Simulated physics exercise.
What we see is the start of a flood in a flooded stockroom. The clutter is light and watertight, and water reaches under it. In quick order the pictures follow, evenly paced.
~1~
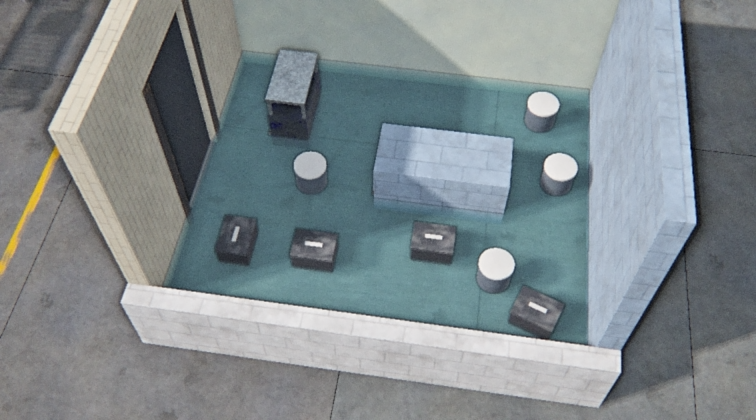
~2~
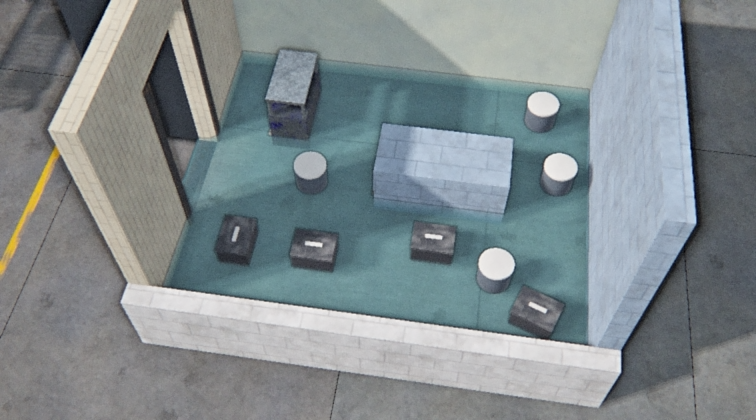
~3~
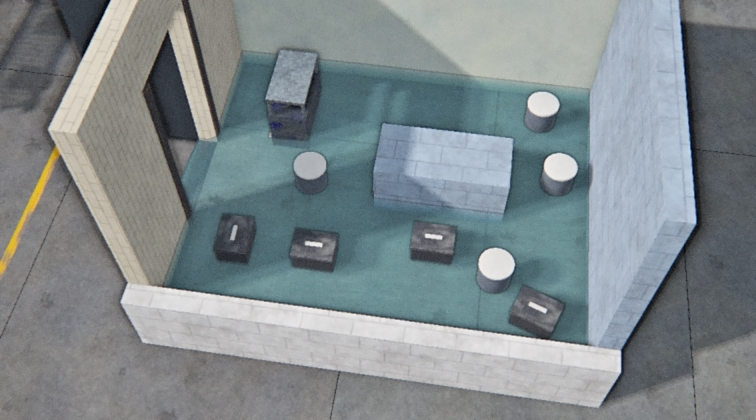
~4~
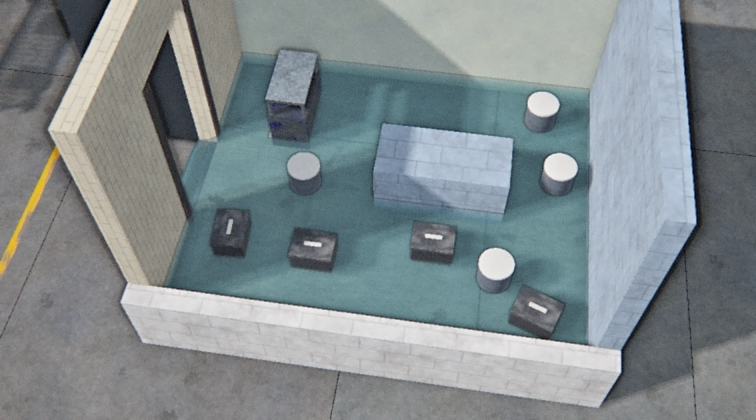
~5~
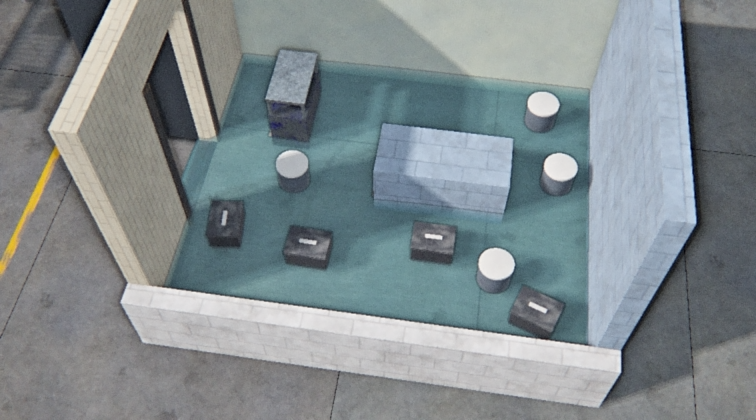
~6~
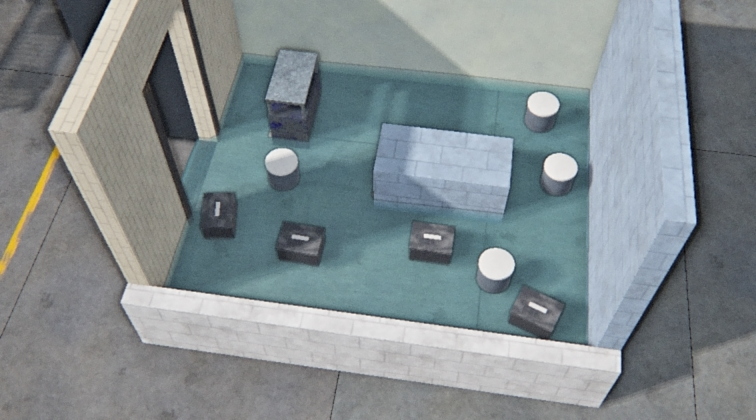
The dark door on the left of the flooded room opened first, and then a grey drum and the two nearest dark boxes drifted slightly left and away, while the other things stayed put.
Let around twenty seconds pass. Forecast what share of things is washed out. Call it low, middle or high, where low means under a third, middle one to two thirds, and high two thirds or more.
Middle.
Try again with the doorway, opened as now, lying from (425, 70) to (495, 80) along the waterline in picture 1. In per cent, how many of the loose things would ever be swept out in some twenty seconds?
I'd put it at 40 %.
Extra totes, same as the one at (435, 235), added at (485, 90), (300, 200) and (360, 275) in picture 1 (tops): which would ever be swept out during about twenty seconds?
First one does not escape, second one makes it out, third one makes it out.
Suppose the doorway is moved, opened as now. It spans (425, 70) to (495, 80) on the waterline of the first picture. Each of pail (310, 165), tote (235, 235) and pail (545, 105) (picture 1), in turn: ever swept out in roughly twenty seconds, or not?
First escapes, second never leaves, third escapes.
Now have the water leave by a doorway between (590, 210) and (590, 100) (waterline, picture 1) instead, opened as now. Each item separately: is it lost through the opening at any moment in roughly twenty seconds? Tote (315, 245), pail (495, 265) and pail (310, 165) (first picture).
Okay, so: Never exits for the first, makes it outside for the second, makes it outside for the third.
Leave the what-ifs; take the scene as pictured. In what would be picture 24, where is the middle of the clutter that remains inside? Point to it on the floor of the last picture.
The average lands at about (464, 231).
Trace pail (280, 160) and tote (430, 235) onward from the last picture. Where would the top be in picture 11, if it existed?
Expect them at roughly (187, 147) and roughly (387, 233).
A moment on, 1 of 8 are out; 7 afloat.
Next, 3 of 8 are out; 5 afloat.
Later, 4 of 8 are out; 4 afloat.
In the end, 4 of 8 are out; 4 afloat.
